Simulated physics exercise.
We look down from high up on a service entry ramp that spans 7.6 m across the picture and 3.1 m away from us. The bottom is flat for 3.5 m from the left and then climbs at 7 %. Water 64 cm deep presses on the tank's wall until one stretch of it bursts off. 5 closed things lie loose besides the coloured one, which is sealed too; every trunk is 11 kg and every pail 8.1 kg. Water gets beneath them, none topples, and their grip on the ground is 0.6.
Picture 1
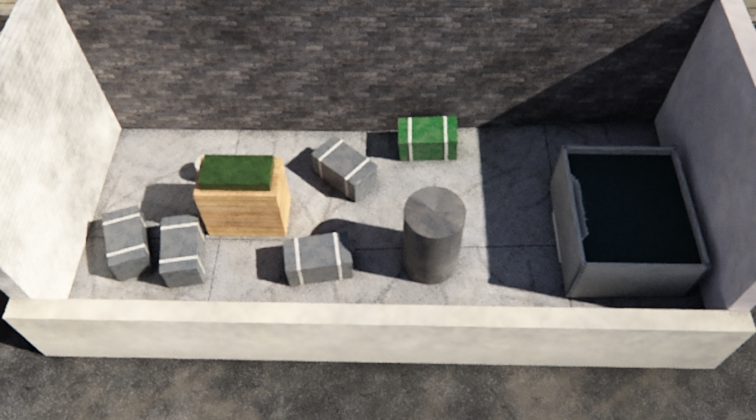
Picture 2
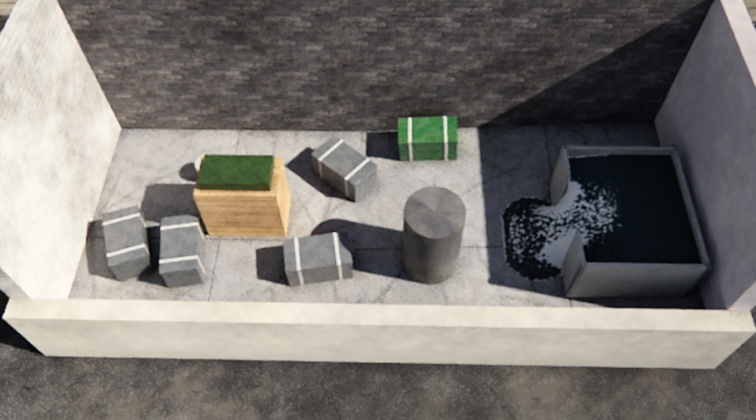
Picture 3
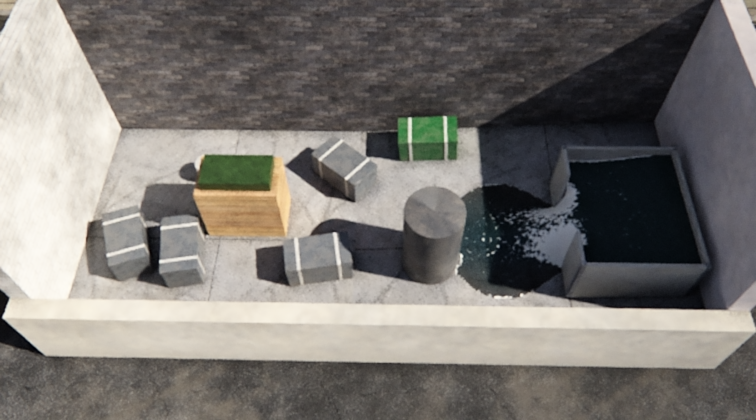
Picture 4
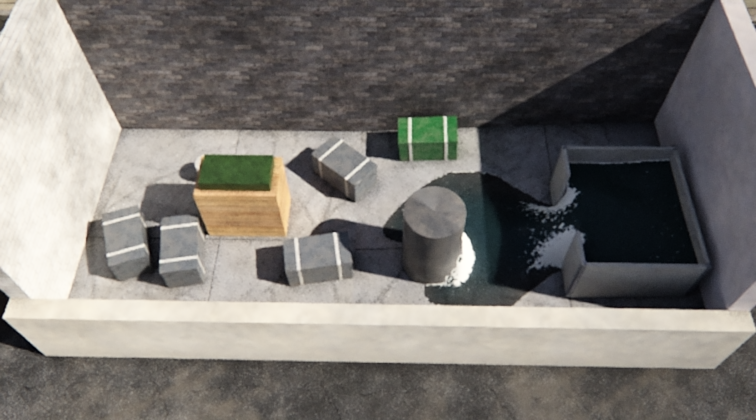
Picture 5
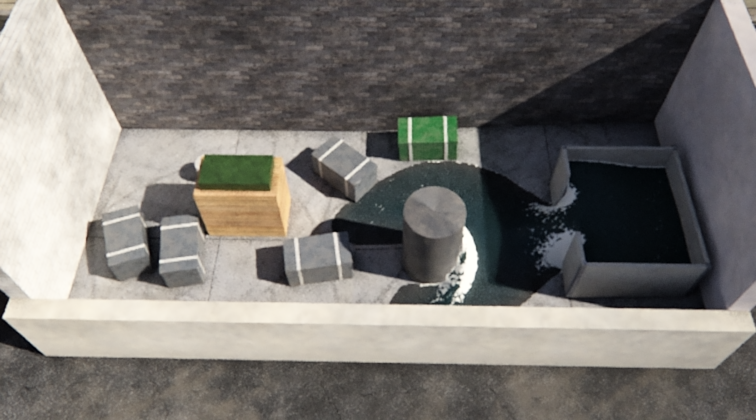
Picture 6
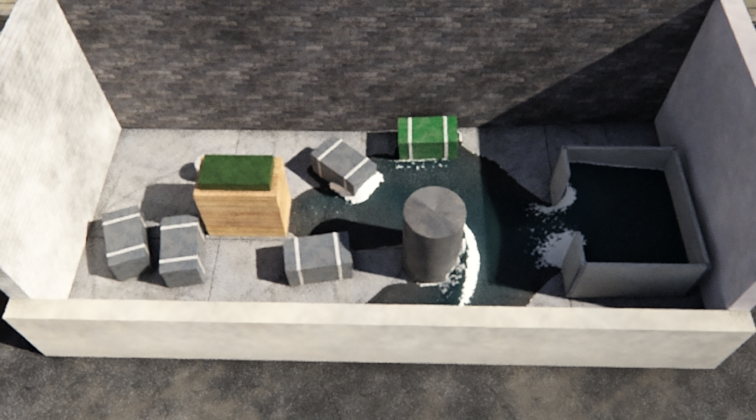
The clip opens on a walled concrete area with a green trunk, grey trunks, a wooden block, a round pillar and a dark water tank at right. Water bursts from the tank's left side, spreads leftward around the pillar, then reaches the green trunk and nearby grey ones, which stay still.
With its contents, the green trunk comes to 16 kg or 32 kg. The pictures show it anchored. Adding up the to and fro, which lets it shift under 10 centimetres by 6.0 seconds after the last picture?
Heavier only.
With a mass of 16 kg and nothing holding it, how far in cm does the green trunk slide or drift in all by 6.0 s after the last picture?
Close to 300 centimetres all told.
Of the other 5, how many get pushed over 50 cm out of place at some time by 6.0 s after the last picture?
The number is 5.
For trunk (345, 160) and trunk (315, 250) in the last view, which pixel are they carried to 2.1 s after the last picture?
They should sit about (125, 153) and (304, 212) in the last view.
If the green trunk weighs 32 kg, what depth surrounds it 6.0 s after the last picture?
Around 1 cm.
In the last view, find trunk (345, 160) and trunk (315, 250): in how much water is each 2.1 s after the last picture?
First about 11 cm, second about 6 cm.
Then, 0.4 s after the last picture the green trunk would be 13 cm from its start with 16 kg and 0 cm from its start with 32 kg; 5 cm of water round it then.
Then, 2.1 s after the last picture the green trunk would be 34 cm from its start with 16 kg and 2 cm from its start with 32 kg; 4 cm of water round it then.
Then, 3.9 s after the last picture the green trunk would be 168 cm from its start with 16 kg and 2 cm from its start with 32 kg; 2 cm of water round it then.
Then, 6.0 s after the last picture the green trunk would be 298 cm from its start with 16 kg and 2 cm from its start with 32 kg; 1 cm of water round it then.
